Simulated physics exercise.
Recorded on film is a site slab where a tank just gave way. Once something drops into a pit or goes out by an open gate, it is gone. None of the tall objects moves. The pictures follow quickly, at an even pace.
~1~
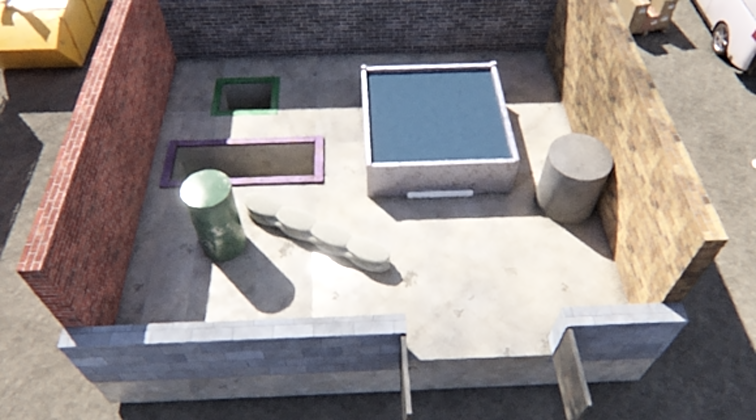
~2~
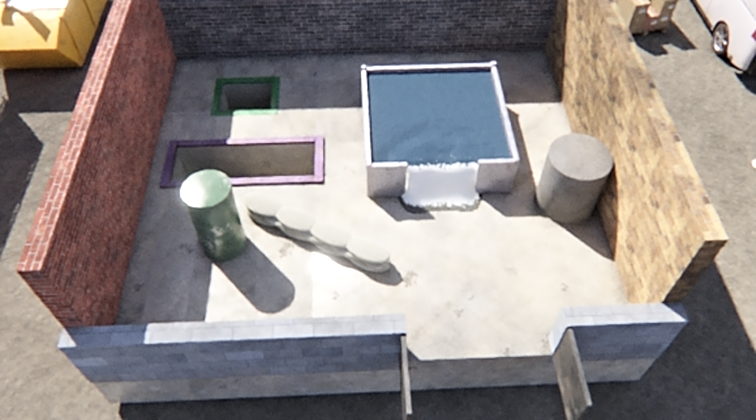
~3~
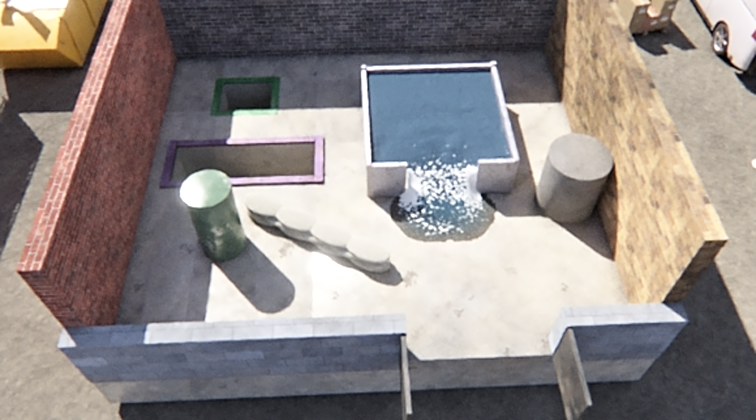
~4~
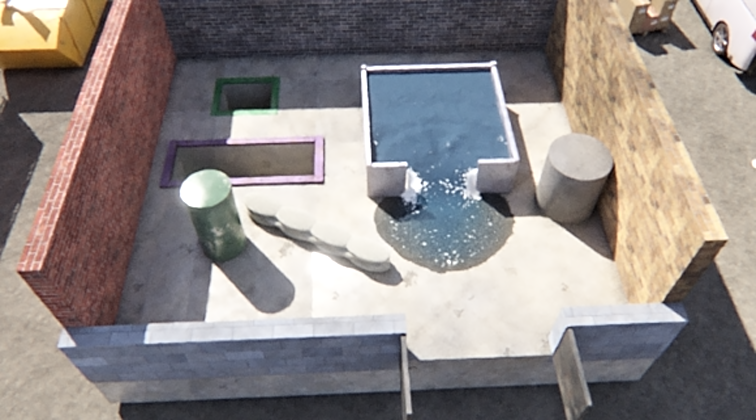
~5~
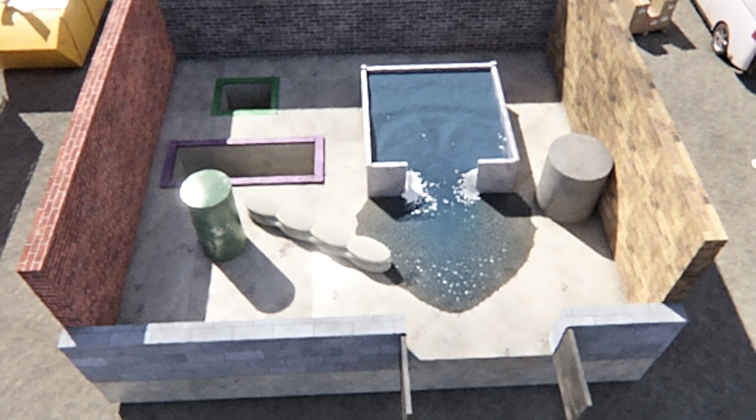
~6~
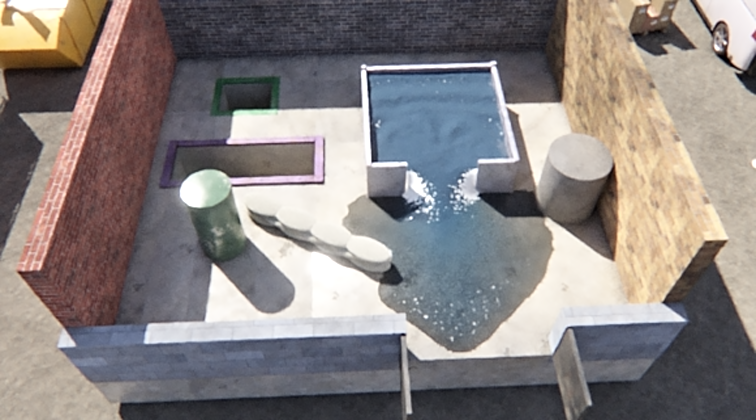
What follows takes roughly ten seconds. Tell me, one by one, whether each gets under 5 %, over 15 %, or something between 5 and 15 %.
One by one: The gate gets over 15 %; the purple pit gets under 5 %; the green pit gets under 5 %.
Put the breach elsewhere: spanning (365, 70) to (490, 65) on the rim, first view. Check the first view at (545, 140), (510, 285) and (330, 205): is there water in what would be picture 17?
Listed in order, they come out sitting in a pool, without a puddle and without a puddle.
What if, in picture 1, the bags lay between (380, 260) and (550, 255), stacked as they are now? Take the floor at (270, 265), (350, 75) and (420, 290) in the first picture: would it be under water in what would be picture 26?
Soaked, bare, bare.
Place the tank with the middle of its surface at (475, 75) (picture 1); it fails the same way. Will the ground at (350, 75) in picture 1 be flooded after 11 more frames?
Outcome at the given point: Spared.
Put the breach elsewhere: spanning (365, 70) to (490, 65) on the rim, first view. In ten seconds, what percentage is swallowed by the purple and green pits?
Purple 4 %, green 25 %.
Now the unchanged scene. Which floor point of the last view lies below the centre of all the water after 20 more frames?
It is around (437, 186).
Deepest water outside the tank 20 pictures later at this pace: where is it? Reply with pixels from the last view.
I'd put it around (594, 208).
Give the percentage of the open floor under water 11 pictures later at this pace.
30 %, roughly.
A moment on, water covers 25 % of the floor; the gate 4 %, the purple pit 0 %, the green pit 0 %.
Next, water covers 30 % of the floor; the gate 12 %, the purple pit 0 %, the green pit 0 %.
Then, water covers 45 % of the floor; the gate 23 %, the purple pit 0 %, the green pit 0 %.
Later, water covers 55 % of the floor; the gate 38 %, the purple pit 0 %, the green pit 0 %.
In the end, water covers 60 % of the floor; the gate 51 %, the purple pit 0 %, the green pit 0 %.
